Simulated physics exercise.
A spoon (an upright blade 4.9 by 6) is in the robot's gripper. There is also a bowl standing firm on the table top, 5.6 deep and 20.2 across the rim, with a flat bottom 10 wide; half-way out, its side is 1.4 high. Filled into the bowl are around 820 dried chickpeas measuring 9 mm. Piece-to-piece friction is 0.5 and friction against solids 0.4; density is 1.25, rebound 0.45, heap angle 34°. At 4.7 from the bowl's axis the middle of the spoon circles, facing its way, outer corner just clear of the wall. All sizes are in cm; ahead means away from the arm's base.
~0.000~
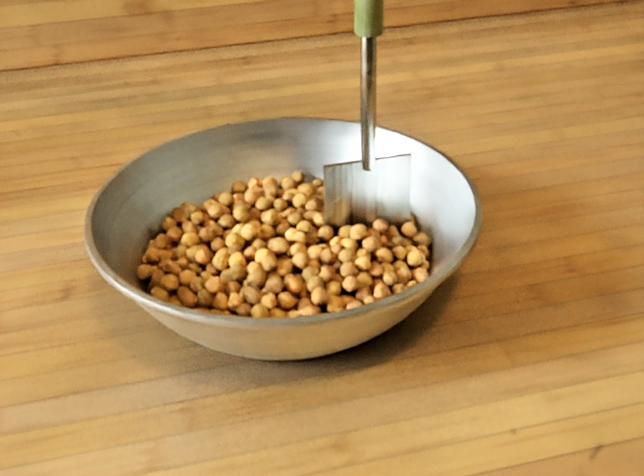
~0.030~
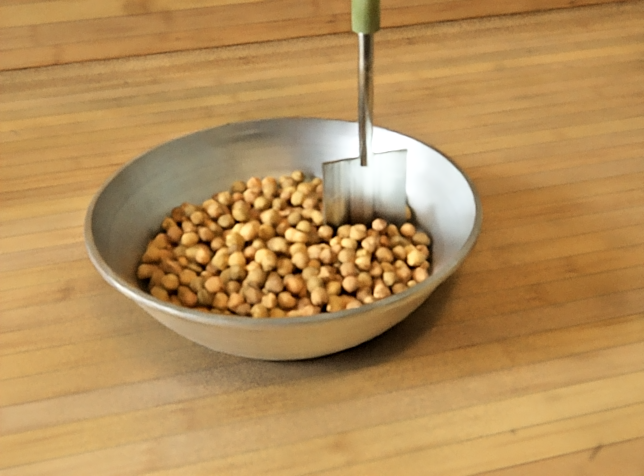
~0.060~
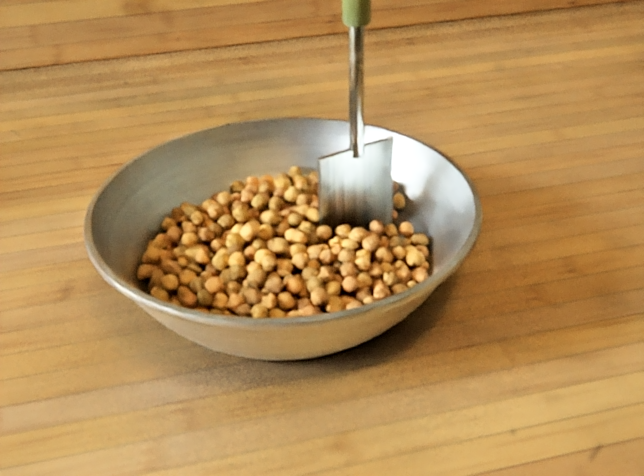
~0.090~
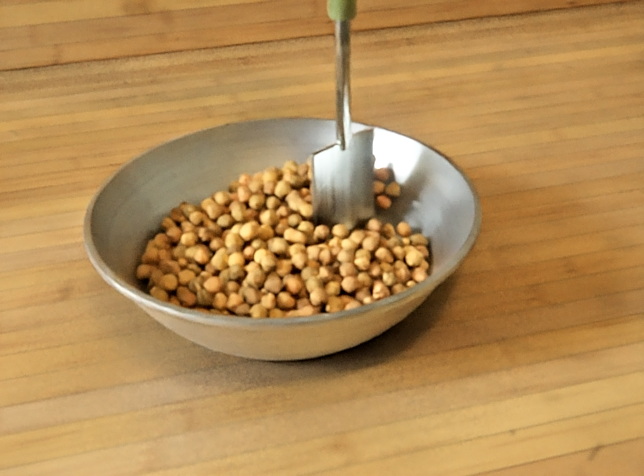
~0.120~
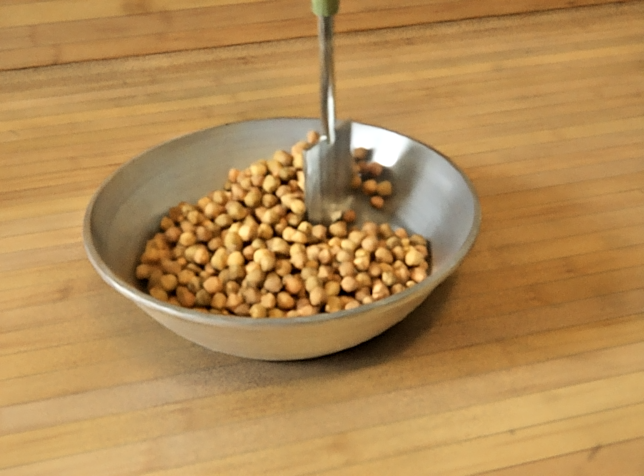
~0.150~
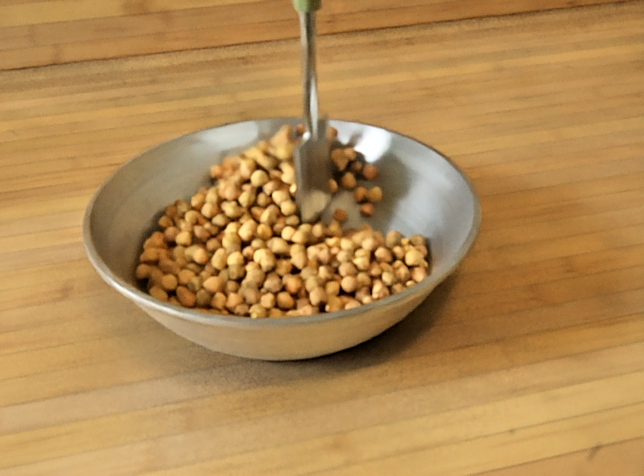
The clip opens on a metal bowl of chickpeas on a wooden surface, with a flat metal blade on a green-handled tool standing at the right of the heap. The blade sweeps leftward along the back of the bowl, turning edge-on as it pushes chickpeas into a higher mound at the rear.
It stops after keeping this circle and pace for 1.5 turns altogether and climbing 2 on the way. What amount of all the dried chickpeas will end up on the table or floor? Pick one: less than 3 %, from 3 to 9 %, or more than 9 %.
From 3 to 9 %.
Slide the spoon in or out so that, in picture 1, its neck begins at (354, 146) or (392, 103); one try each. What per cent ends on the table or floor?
Close to 0 per cent for the first and close to 0 per cent for the second.
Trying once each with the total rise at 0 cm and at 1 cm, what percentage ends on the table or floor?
Some 15 and 10 per cent.
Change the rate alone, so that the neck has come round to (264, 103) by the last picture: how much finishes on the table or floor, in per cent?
Something like 20 percent, roughly.
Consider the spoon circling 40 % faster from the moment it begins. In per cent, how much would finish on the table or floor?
15 %.
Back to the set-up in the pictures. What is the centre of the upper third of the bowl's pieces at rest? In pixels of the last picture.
I'd put it at about (265, 244).
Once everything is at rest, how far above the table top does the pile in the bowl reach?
Height: Roughly 5.5 cm.
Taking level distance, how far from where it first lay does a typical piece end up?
Around 6 cm.
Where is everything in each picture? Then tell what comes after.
In the first frame, spoon neck at (368, 134), 0° round; upper third of the load around (282, 245), from x 145 to 420, top at y 180; 816 in the bowl.
In the second frame, spoon neck at (366, 130), 5° round; upper third of the load around (284, 244), from x 145 to 420, top at y 175.
In the third frame, spoon neck at (357, 122), 17° round; upper third of the load around (287, 239), from x 145 to 420, top at y 175.
In the fourth frame, spoon neck at (344, 115), 30° round; upper third of the load around (286, 236), from x 145 to 420, top at y 160.
In the fifth frame, spoon neck at (328, 109), 43° round; upper third of the load around (281, 229), from x 145 to 420, top at y 140.
In the sixth frame, spoon neck at (311, 105), 56° round; upper third of the load around (269, 218), from x 145 to 420, top at y 130; 816 in the bowl.
After 0.59 s, 246° round, highest piece 8 above the table; 787 in the bowl, 26 on the table or floor, 3 in flight or on the tool.
After 1.03 s, 76° round, highest piece 6 above the table; 771 in the bowl, 45 on the table or floor.
After 1.45 s, 180° round, highest piece 5 above the table; 769 in the bowl, 47 on the table or floor.
After 2.15 s, 180° round, highest piece 5 above the table; 769 in the bowl, 47 on the table or floor.
At rest, 769 in the bowl, 47 on the table or floor. That is 6 % on the table or floor.
